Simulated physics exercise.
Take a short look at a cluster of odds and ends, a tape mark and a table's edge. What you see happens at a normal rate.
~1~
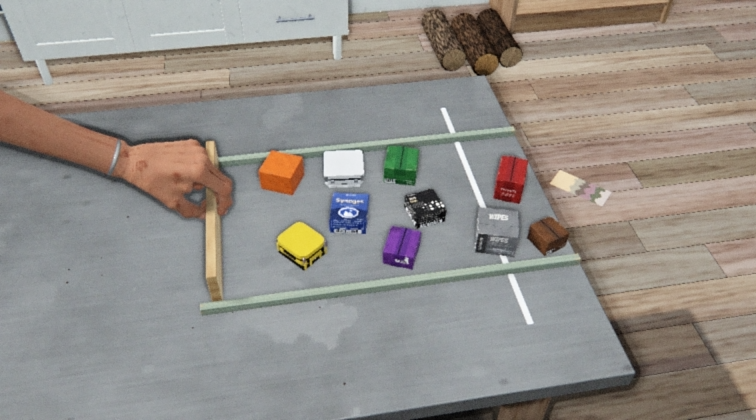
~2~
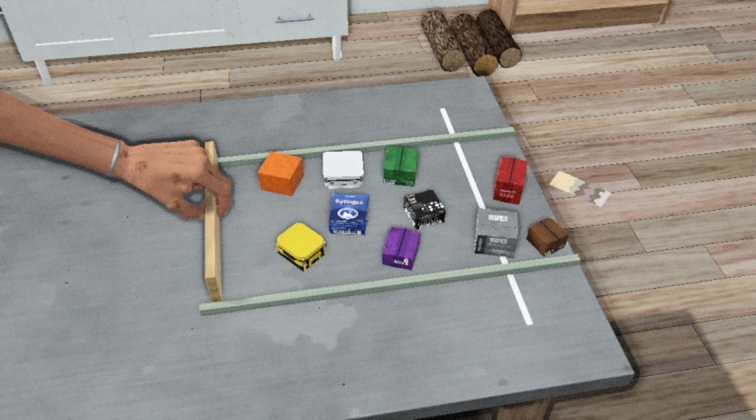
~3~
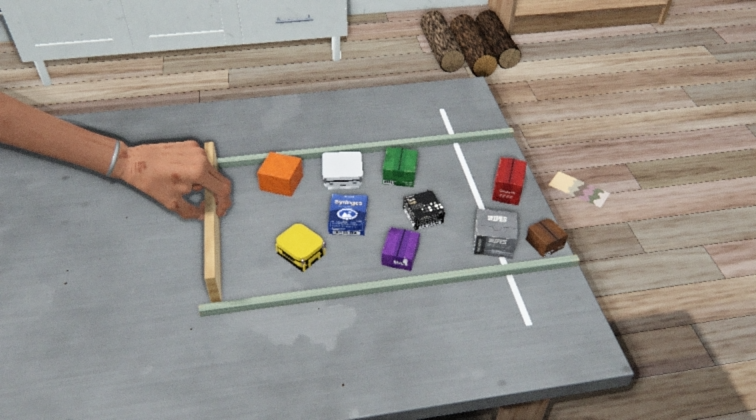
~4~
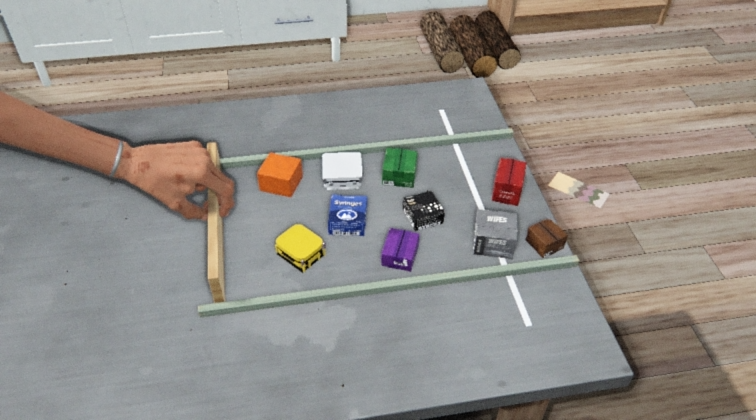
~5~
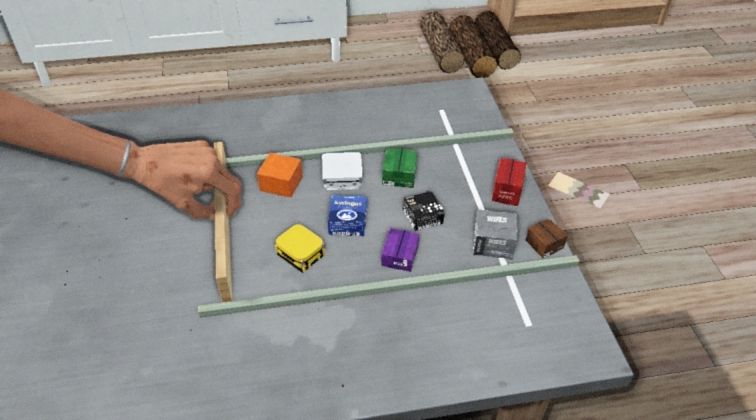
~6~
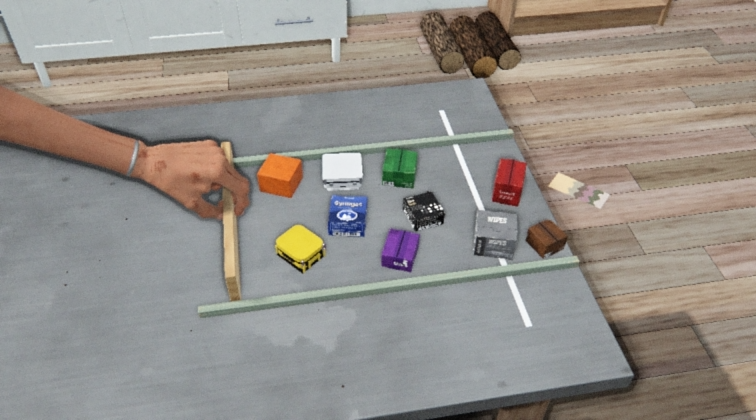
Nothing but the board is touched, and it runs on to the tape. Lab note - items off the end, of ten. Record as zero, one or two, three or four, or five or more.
Three or four spill over.
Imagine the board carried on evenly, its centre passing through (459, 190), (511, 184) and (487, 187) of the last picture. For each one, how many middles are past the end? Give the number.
First 2, next 7, last 4.
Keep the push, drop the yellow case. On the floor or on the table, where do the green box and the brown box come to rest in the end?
So the green box goes off the edge and the brown box goes off the edge.
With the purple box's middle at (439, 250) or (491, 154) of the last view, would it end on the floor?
First spot: Safe; second: Gone.
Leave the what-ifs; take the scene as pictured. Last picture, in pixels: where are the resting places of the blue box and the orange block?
I'd put one at around (497, 196) and the other at around (478, 150).
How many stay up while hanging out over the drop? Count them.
That'd be 1.
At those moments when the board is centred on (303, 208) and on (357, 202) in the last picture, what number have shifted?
The number moved is 3 and then 6.
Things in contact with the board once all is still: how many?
At rest, 3 are in contact.
A little later, none off yet; brown box at rest near (546, 238); red box at rest near (509, 182); grey box at rest near (495, 235).
Next, none off yet; brown box shifted about its own width near (577, 236); red box shifted a little near (520, 180); grey box shifted about its own width near (540, 226).
When it is over, the number that fall off is three or four; down, green box, grey box, red box and brown box.
